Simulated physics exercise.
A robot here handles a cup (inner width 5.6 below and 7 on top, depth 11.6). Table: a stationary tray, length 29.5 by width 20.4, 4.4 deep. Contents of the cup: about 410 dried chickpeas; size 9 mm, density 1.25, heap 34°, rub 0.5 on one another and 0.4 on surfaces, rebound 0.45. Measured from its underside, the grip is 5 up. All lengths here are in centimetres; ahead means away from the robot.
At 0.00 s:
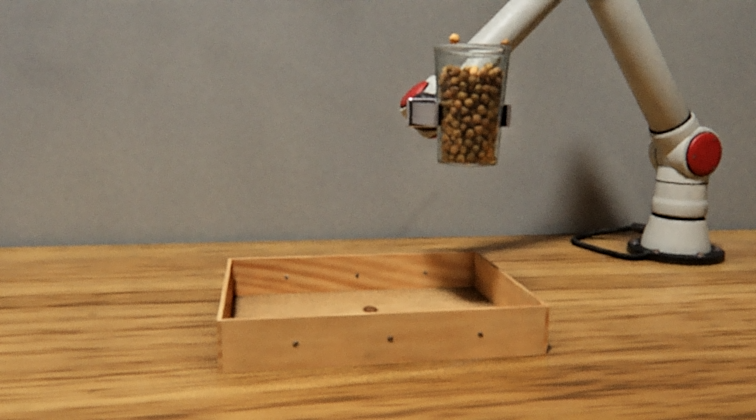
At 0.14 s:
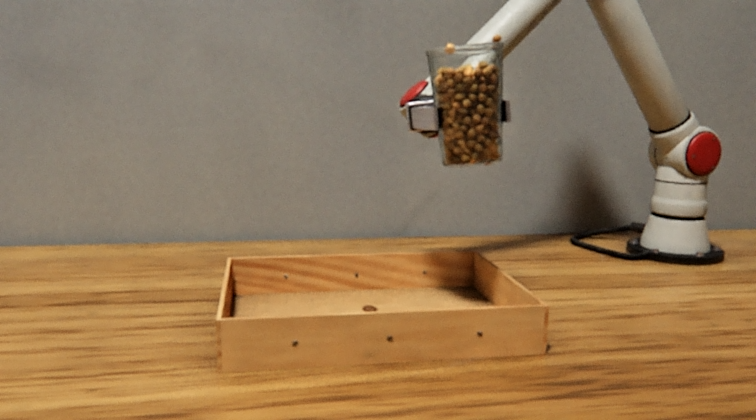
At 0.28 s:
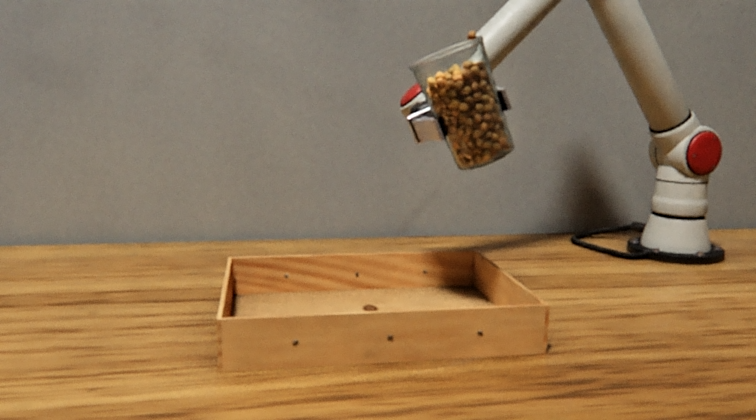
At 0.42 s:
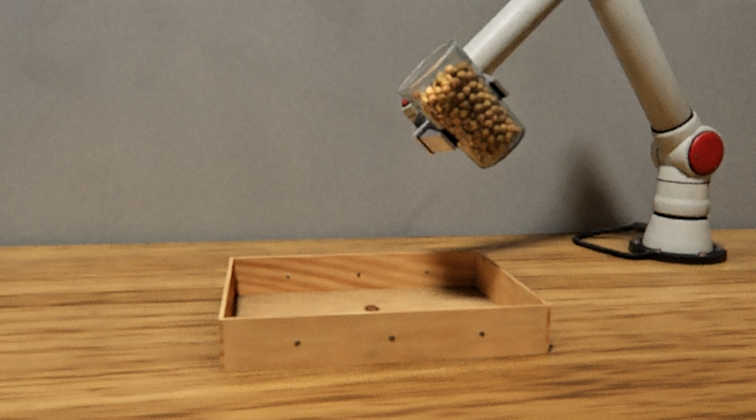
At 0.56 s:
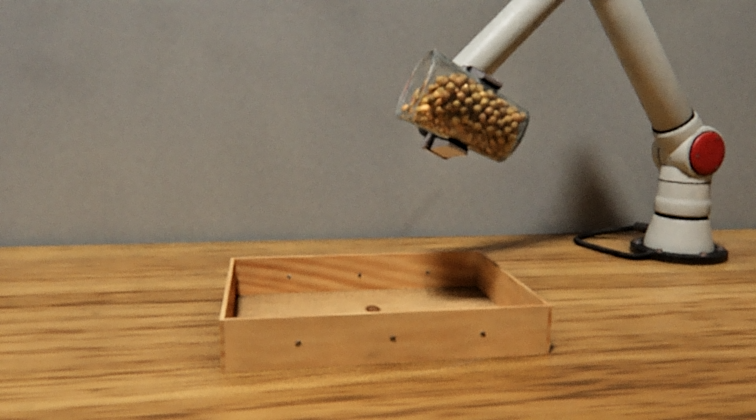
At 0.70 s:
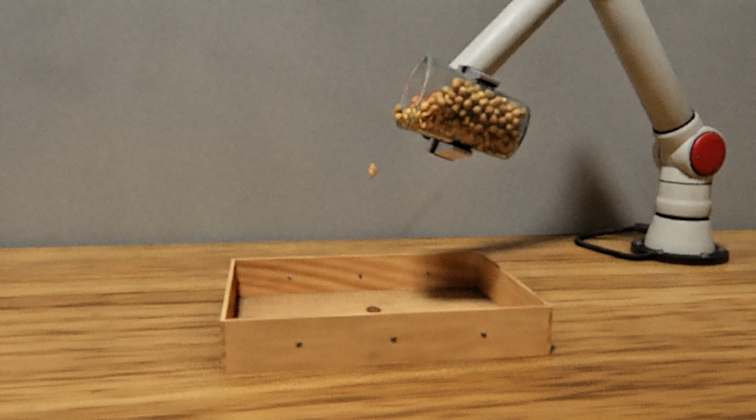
The video shows a white robotic arm holding a clear cup of dried chickpeas above a shallow wooden tray on a table; the arm steadily tilts the cup to the left, and a chickpea drops from its mouth.
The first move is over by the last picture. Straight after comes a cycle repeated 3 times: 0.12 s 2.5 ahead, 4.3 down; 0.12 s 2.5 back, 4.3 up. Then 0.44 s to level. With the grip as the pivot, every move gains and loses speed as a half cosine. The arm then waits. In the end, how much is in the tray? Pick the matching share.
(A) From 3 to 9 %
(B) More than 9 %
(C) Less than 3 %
More than 9 %.
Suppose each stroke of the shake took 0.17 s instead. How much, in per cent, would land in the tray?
That gives about 5 percent.
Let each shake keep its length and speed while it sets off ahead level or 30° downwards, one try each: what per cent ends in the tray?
You'd get about 50 per cent with the first setting and about 30 per cent with the second.
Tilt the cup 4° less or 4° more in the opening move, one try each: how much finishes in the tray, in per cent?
About 10 and 20 %.
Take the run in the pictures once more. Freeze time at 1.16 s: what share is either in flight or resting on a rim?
About 3 %.
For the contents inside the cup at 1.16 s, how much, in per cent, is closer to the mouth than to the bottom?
About 45 percent.
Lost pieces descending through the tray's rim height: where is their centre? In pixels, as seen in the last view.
Near (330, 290).
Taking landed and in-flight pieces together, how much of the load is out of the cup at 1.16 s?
So far around 5 % is out.
After 1.16 s, tilted 70° forward, highest piece 24 above the table; 378 in the cup, 17 in the tray, 11 in flight or on a rim.
After 1.63 s, tilted 38° forward, highest piece 25 above the table; 348 in the cup, 54 in the tray, 4 in flight or on a rim.
After 2.06 s, level, highest piece 28 above the table; 348 in the cup, 58 in the tray.
After 3.11 s, level, highest piece 28 above the table; 348 in the cup, 58 in the tray.
At rest, 348 in the cup, 58 in the tray. That is 14 % in the tray.
